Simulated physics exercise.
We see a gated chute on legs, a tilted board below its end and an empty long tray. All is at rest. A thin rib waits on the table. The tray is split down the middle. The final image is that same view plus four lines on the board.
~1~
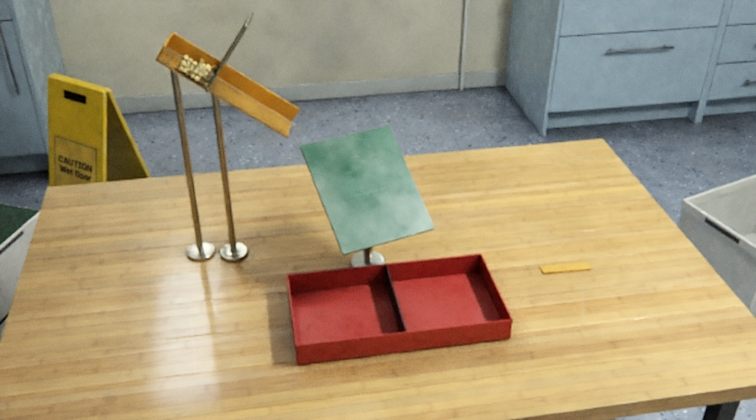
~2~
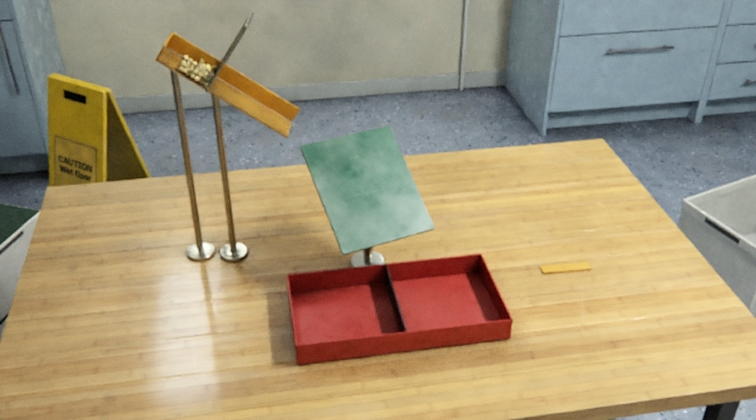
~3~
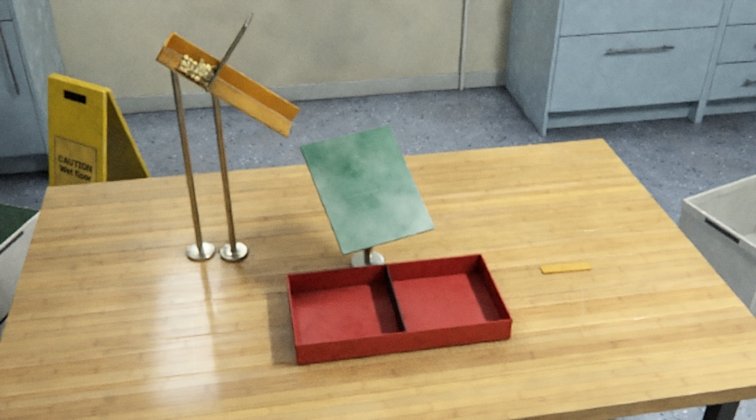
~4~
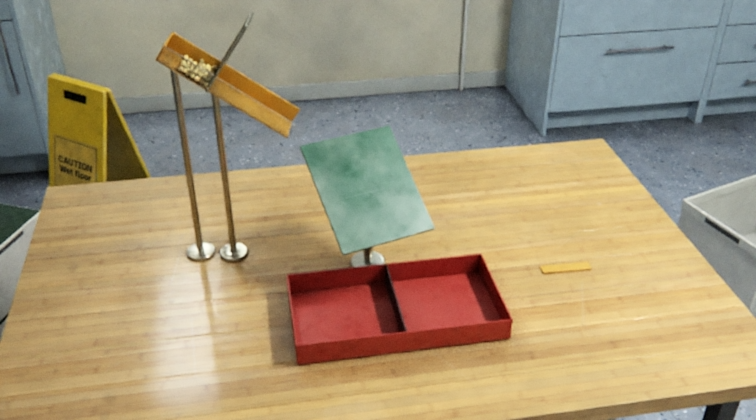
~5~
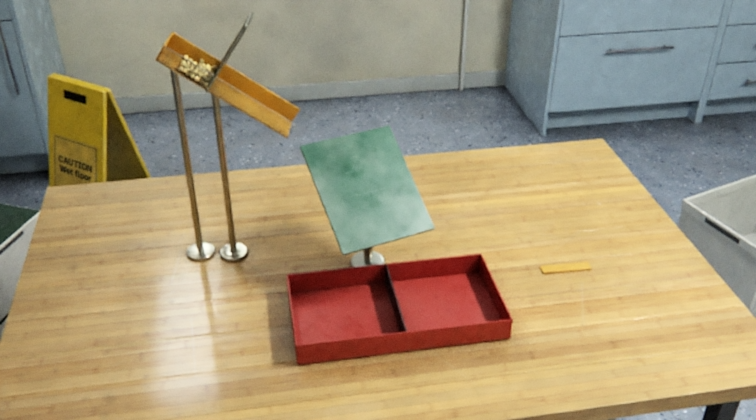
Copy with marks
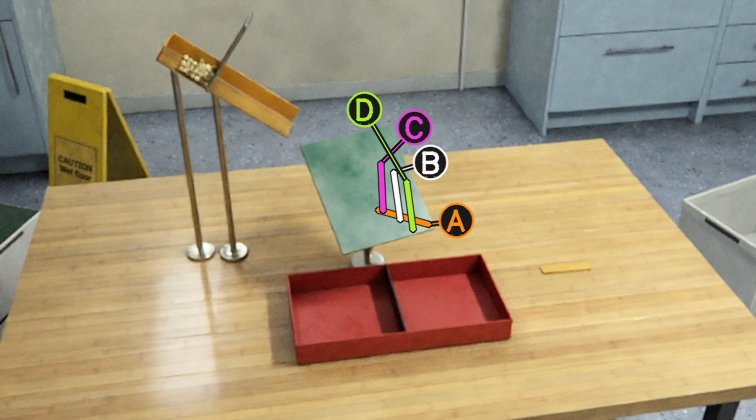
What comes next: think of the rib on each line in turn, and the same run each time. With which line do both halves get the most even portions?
I would pick line C.
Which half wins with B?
The right half.
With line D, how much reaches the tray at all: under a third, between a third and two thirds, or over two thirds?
Line D gives over two thirds.
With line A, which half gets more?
Right.
On the marked copy, line A from (378, 210) to (428, 224); line B from (393, 172) to (400, 219); line C from (380, 163) to (383, 210); line D from (406, 181) to (413, 229).
With A, of what is caught, about a tenth in the left half, almost all in the right.
With B, of what is caught, roughly a quarter in the left half, the larger part in the right.
With C, of what is caught, roughly half in the left half, roughly half in the right.
With D, of what is caught, about a tenth in the left half, the larger part in the right.
